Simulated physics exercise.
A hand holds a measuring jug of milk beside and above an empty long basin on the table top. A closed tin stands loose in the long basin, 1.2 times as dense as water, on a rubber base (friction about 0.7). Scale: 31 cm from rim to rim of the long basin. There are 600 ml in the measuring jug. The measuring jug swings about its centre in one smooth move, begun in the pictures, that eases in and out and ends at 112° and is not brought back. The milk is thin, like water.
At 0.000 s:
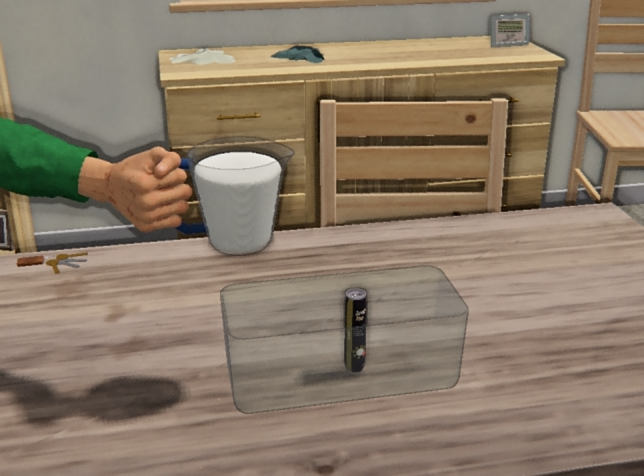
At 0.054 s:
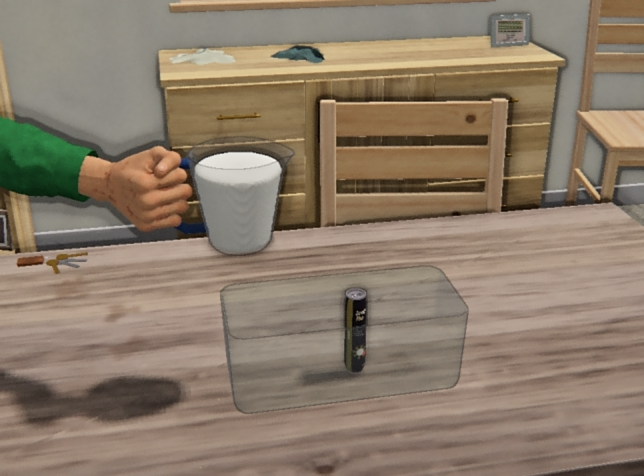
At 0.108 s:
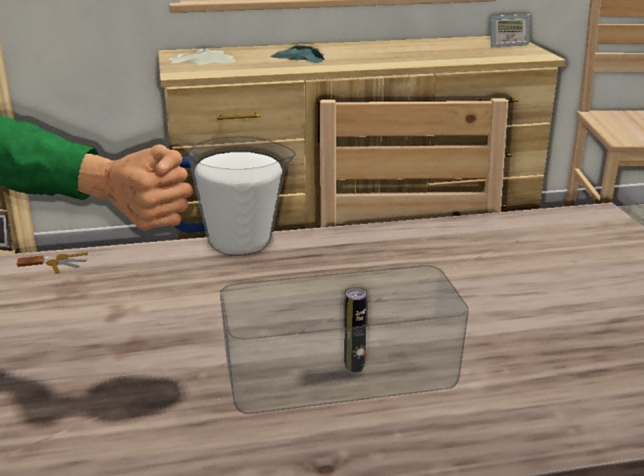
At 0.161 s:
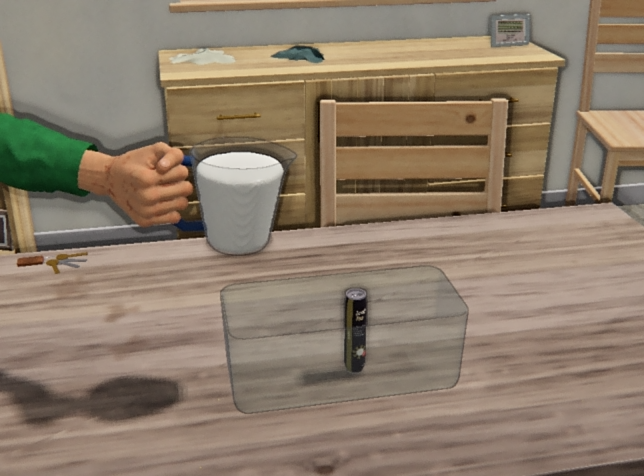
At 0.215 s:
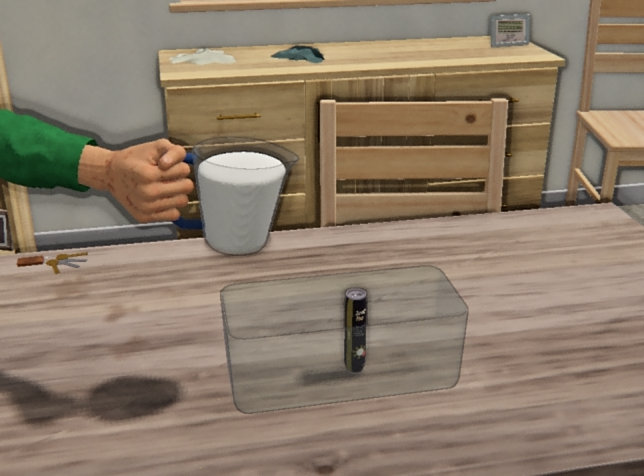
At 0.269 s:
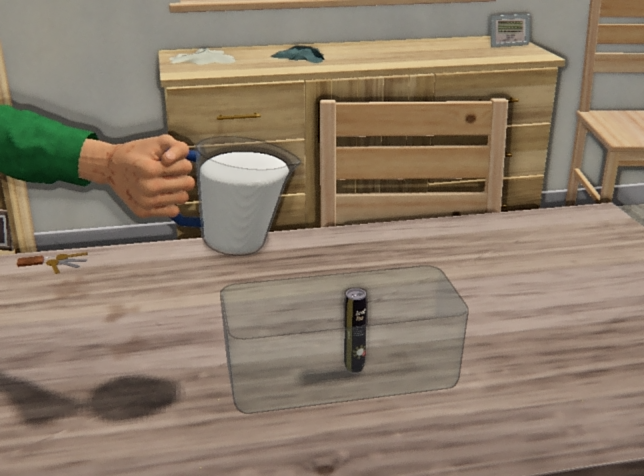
At a wooden table, a hand in a green sleeve held a jug of white liquid above and beside a clear basin with a small dark tin standing inside, then slowly tilted the jug slightly rightward.
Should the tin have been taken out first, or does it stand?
The tin goes over.
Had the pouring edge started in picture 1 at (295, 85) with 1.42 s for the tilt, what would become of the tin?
Then it keeps standing.
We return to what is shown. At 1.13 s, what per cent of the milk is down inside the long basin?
About 68 per cent.
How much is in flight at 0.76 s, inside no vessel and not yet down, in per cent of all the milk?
About 20 per cent.
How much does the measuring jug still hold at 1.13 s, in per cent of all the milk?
Near 14 in a hundred.
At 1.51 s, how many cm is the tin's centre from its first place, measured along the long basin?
About 7 cm.
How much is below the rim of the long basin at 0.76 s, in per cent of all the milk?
About 5 per cent.
By 0.76 s the tilt is 63° and 75 per cent is still to pour; the tin stands where it began.
By 1.13 s the tilt is 101° and 15 per cent is still to pour; the tin stands where it began.
By 1.51 s the tilt is 112° and 0 per cent is still to pour; the tin lies on its side.
By 1.92 s the tilt is 112° and 0 per cent is still to pour; the tin lies on its side.
At rest the tin lies on its side.
